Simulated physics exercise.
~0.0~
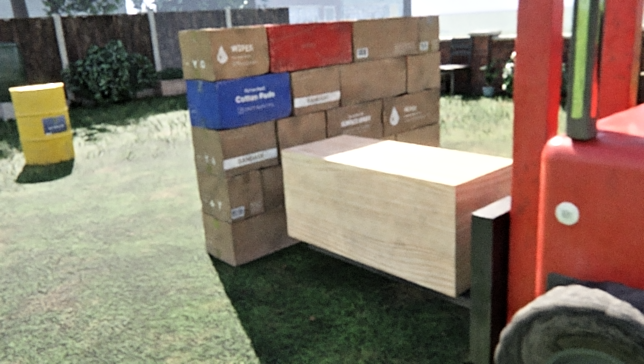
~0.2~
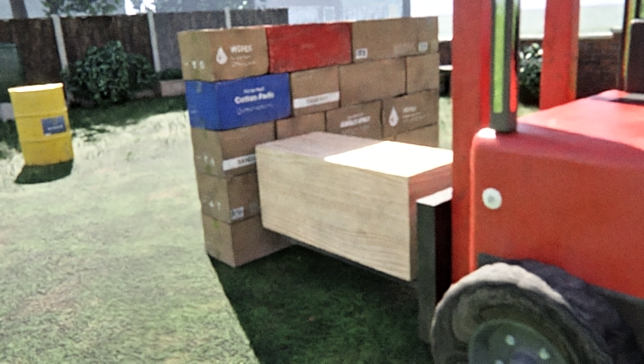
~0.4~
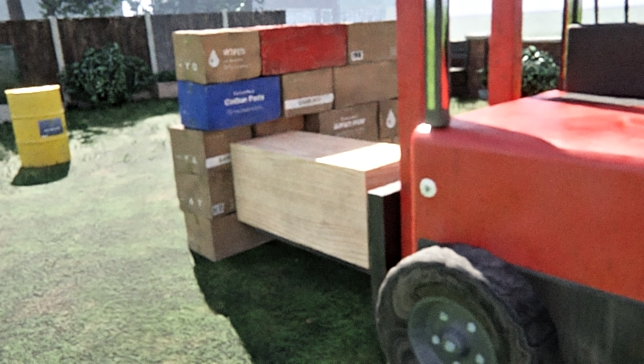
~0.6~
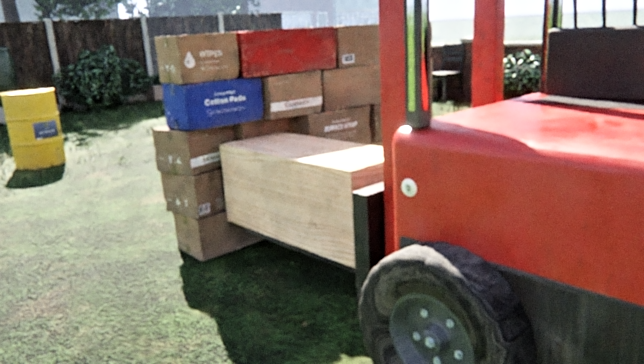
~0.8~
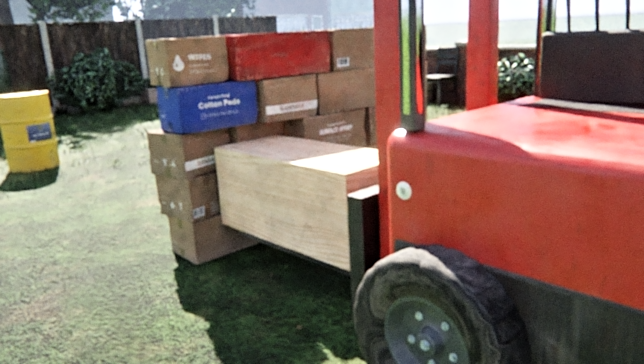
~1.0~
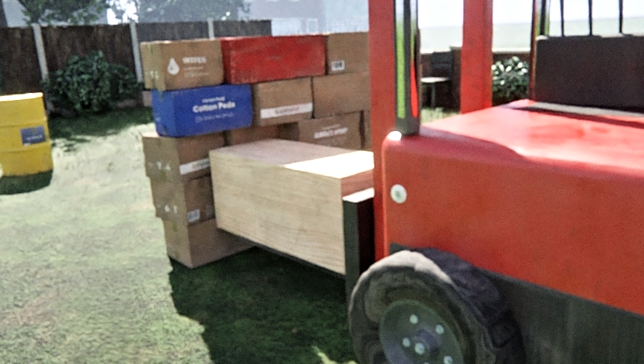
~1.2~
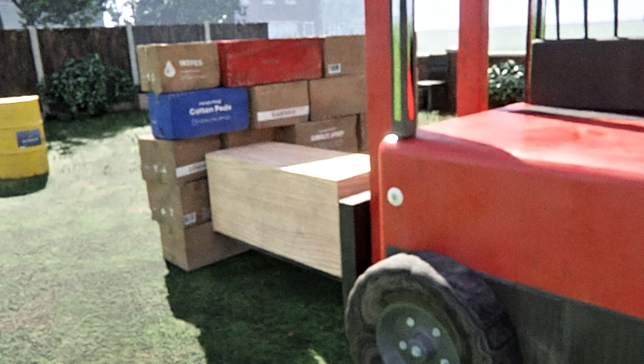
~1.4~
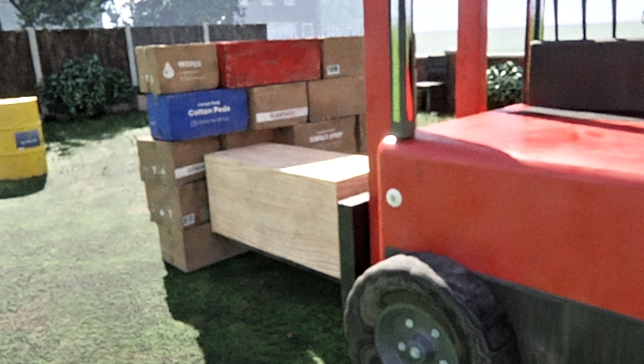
At first, a red forklift on the right holds a long wooden case on its raised forks, close to a wall of stacked brown cartons on a lawn, with one blue and one red carton among them. The forklift moves left and pushes the case against the face of the wall. The cartons around the case shift slightly, and the stack grows a little uneven while the view drifts to the right. The forklift then slows and stops with the case still pressed to the wall. In the end, every carton remains up, the blue and red ones included, and nothing has fallen to the grass.
